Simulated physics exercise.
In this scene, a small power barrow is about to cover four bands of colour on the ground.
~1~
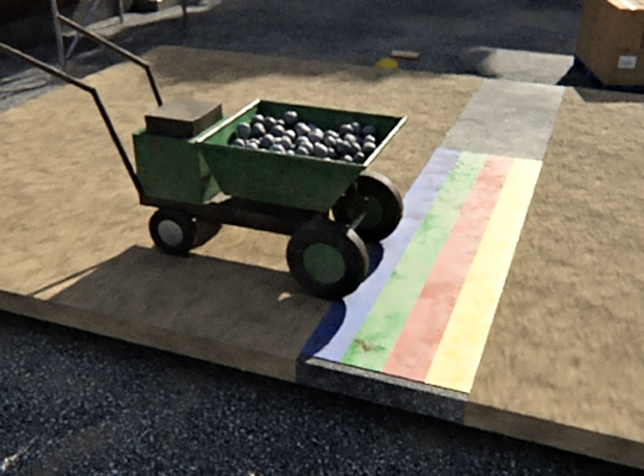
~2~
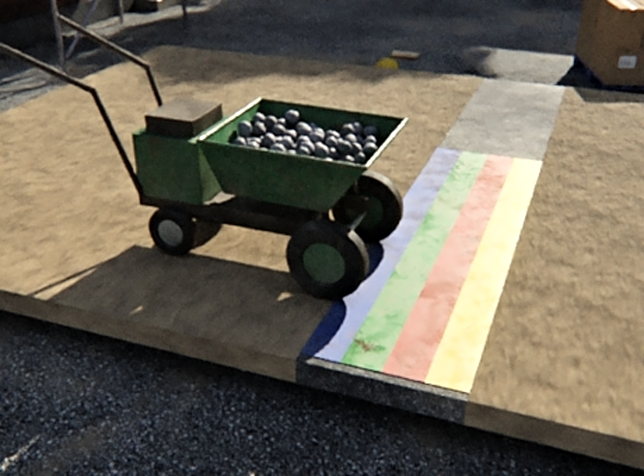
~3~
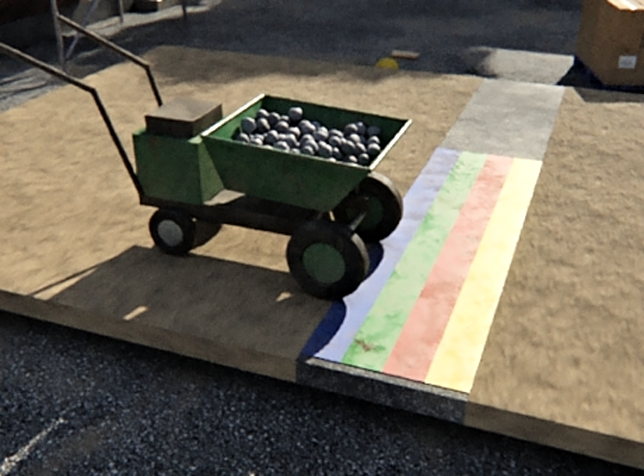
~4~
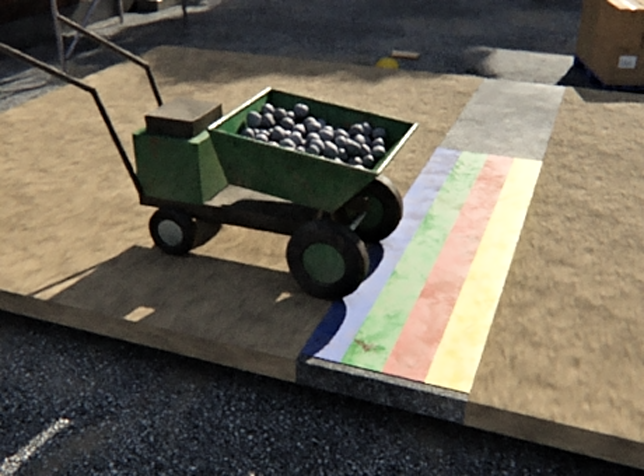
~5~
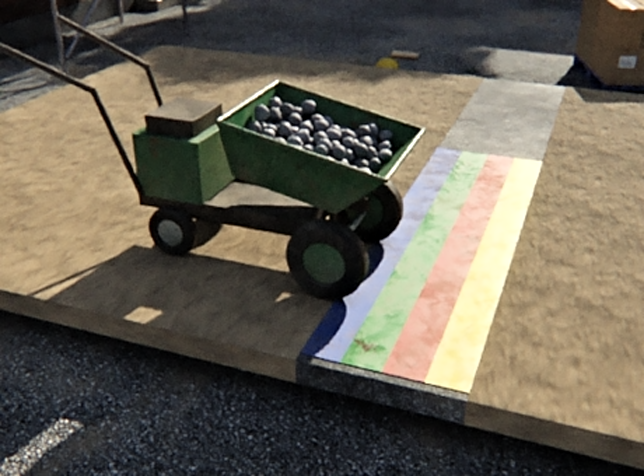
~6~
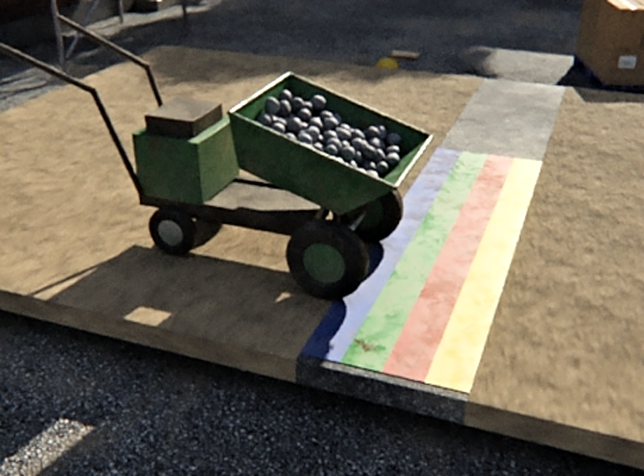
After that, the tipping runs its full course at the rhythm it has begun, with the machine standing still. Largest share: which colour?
Colour: Yellow.
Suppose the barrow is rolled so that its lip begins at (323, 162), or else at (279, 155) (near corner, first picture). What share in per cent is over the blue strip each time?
About 0 per cent first, about 20 per cent second.
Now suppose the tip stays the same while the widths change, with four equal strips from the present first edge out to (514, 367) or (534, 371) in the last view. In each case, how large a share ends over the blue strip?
In turn, 0 and 0 in a hundred.
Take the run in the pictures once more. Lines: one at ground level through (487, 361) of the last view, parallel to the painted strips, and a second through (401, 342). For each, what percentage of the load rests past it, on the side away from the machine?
Around 30 per cent for the first, around 80 per cent for the second.
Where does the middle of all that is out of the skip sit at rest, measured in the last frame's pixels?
Near (499, 286).
Shortly afterwards, skip tipped steeply; the whole lot in the skip.
Next, skip tipped right over; the bulk in the skip; only a few over the red strip; a little over the yellow strip; only a few falling; only a few off the paint.
Some moments later, skip tipped right over; near a quarter in the skip; a little over the red strip; near a third over the yellow strip; near a third off the paint.
In the end, skip tipped right over; near a quarter in the skip; none at all over the blue strip; none at all over the green strip; a little over the red strip; near a third over the yellow strip; near a third off the paint.
